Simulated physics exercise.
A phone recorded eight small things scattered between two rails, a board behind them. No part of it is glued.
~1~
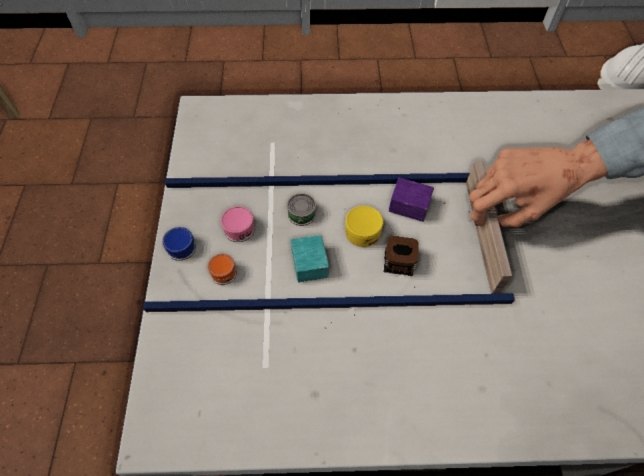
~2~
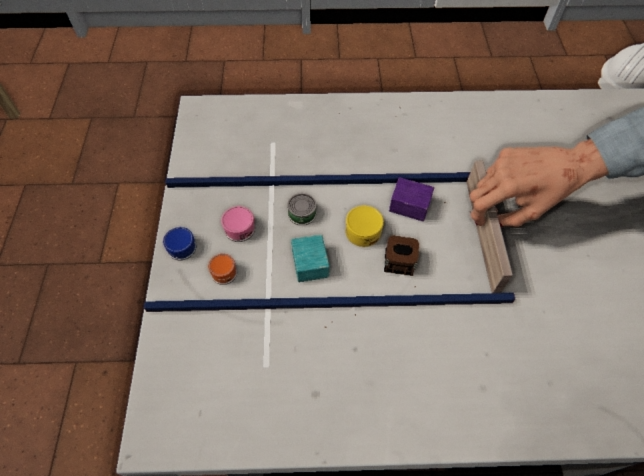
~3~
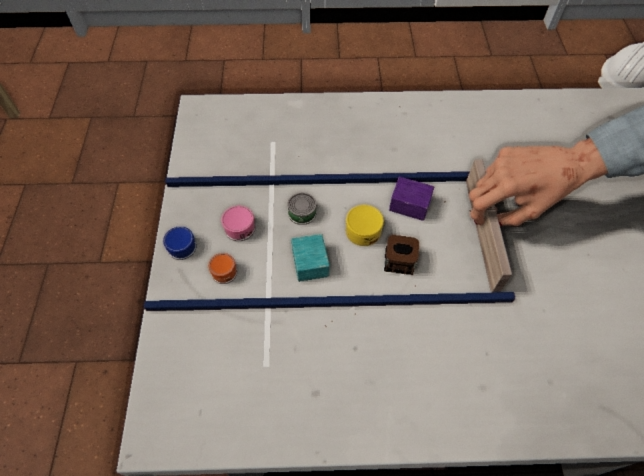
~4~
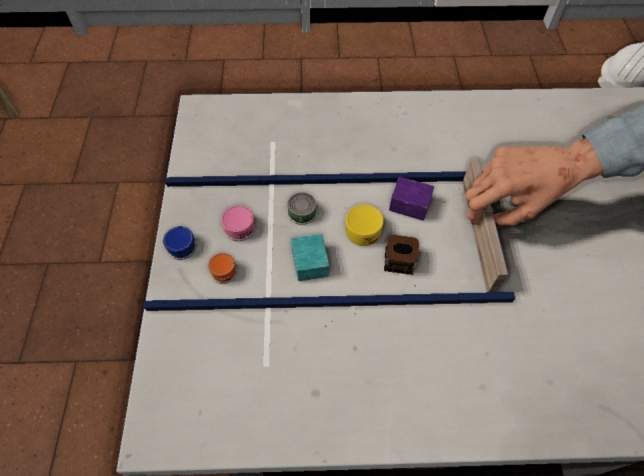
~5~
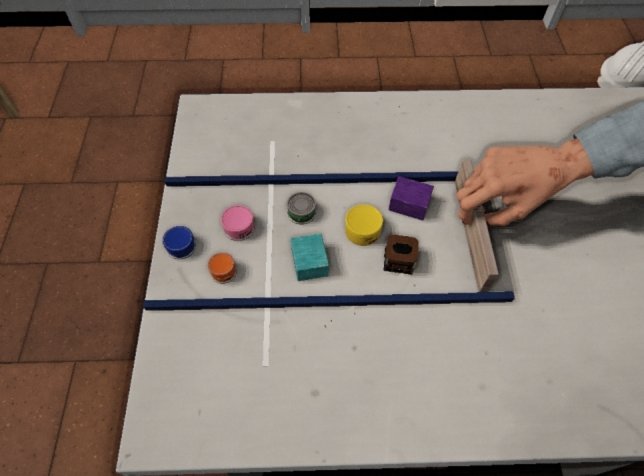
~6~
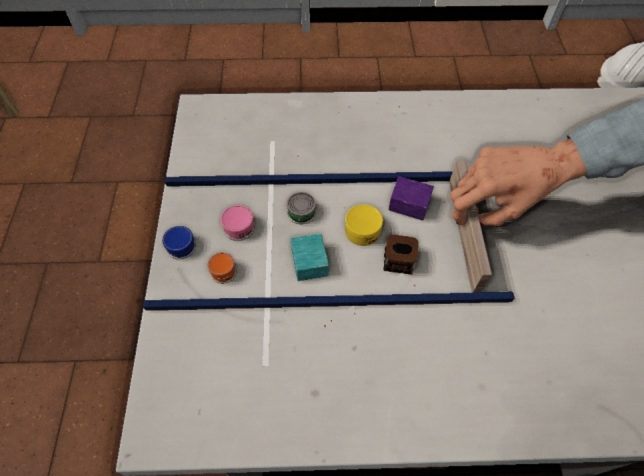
A hand held a wooden board upright at the right end of two dark rails, then slid it slightly left, while the eight small colourful objects scattered between the rails stayed still.
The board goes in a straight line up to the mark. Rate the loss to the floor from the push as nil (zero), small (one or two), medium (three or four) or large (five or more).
The loss is nil.
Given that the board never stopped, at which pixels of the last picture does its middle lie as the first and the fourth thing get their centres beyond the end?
At (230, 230) for the first, at (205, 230) for the fourth.
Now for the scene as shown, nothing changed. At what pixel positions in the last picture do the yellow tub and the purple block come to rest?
Final pixels, roughly: (251, 231) for the first, (252, 203) for the other.
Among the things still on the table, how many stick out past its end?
Result: 0.
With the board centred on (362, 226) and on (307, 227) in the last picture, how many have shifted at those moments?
I get 3 at the one place and 6 at the other.
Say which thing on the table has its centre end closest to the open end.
Closest in the end is the blue tin.
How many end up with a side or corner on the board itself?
That makes 3.
Early on, none off yet; blue tin at rest near (180, 243); orange pot at rest near (222, 268); pink tin at rest near (238, 223).
A while later, none off yet; blue tin at rest near (180, 243); orange pot at rest near (222, 268); pink tin moving near (232, 226).
Finally, the number that fall off is zero.
